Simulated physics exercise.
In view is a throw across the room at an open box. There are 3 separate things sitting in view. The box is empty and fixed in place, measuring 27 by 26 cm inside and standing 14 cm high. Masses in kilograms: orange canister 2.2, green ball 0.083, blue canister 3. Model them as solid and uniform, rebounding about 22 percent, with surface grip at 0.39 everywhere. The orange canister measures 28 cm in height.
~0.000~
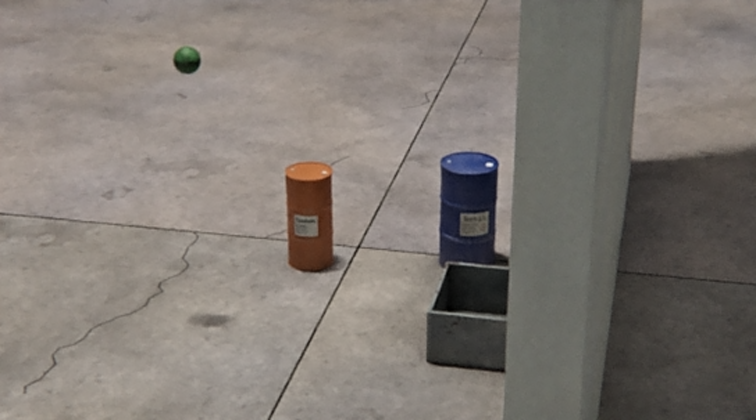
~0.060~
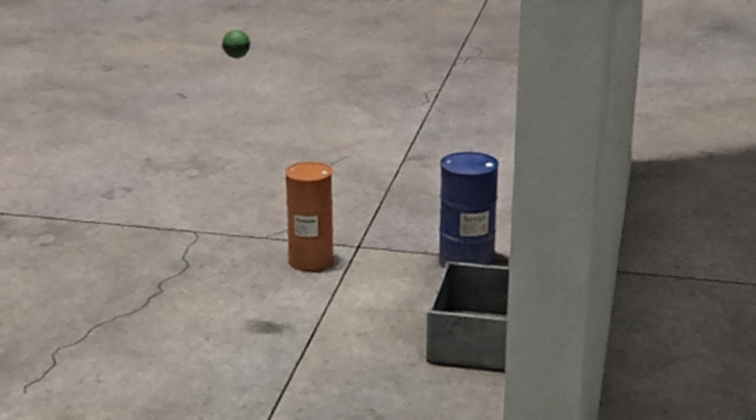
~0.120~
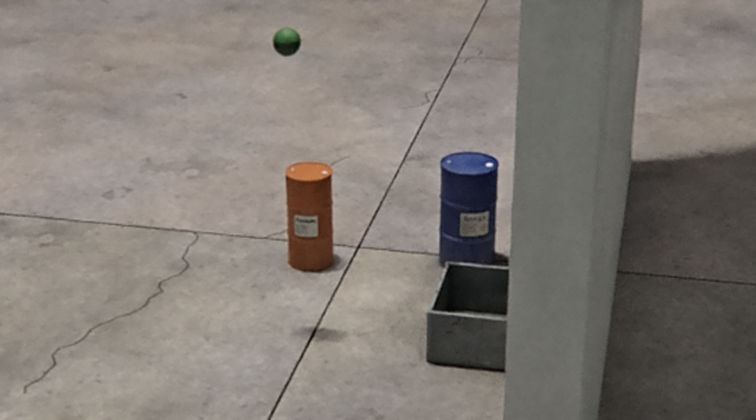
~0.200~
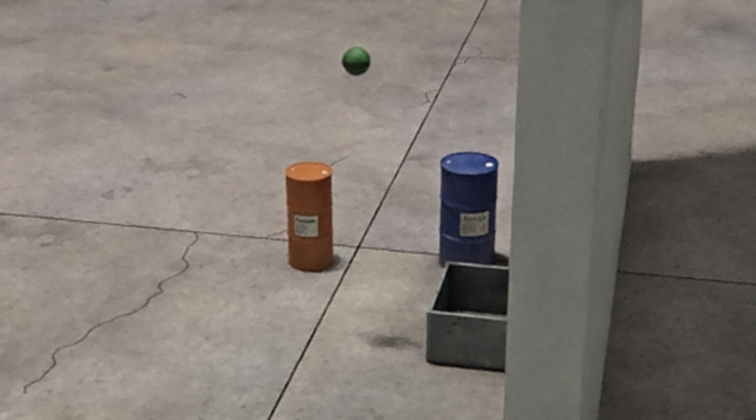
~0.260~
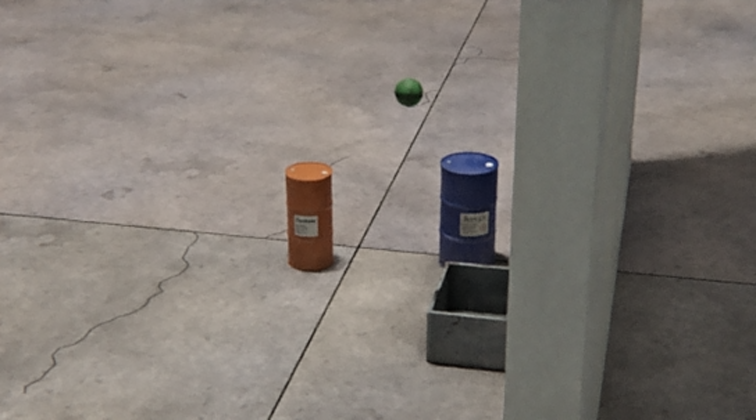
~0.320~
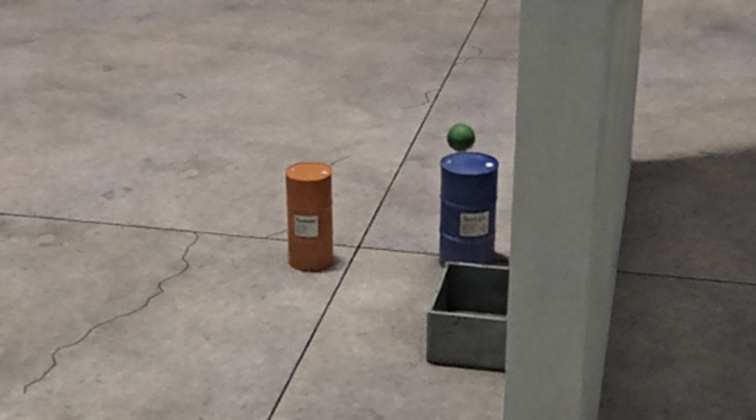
We see a green ball rise slightly as it moves rightward through the air above an orange canister, then curve downward toward the right, coming low over the top of a blue canister near an open box and a pillar.
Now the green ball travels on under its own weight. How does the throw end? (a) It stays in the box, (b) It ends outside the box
Option a: It stays in the box.
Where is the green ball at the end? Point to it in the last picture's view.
Around pixel (470, 329).
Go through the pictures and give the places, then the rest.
In the first picture, 77 cm from the box's middle; green ball (187, 60); orange canister (310, 216).
In the second picture, 64 cm from the box's middle; green ball (236, 44); orange canister (310, 217).
In the third picture, 52 cm from the box's middle; green ball (287, 42); orange canister (310, 217).
In the fourth picture, 35 cm from the box's middle; green ball (356, 61); orange canister (310, 217).
In the fifth picture, 22 cm from the box's middle; green ball (409, 92); orange canister (310, 217).
In the sixth picture, 9 cm from the box's middle; green ball (461, 138); orange canister (310, 217).
After 0.42 s, 12 cm from the box's middle; green ball near (545, 241).
After 0.52 s, ball inside the box; green ball near (513, 317).
After 0.72 s, ball inside the box; green ball near (456, 327).
In the end (2.0 s), ball inside the box; the bystanders under 10 cm from the start. At the end, from the last picture's camera, green ball near (470, 329).
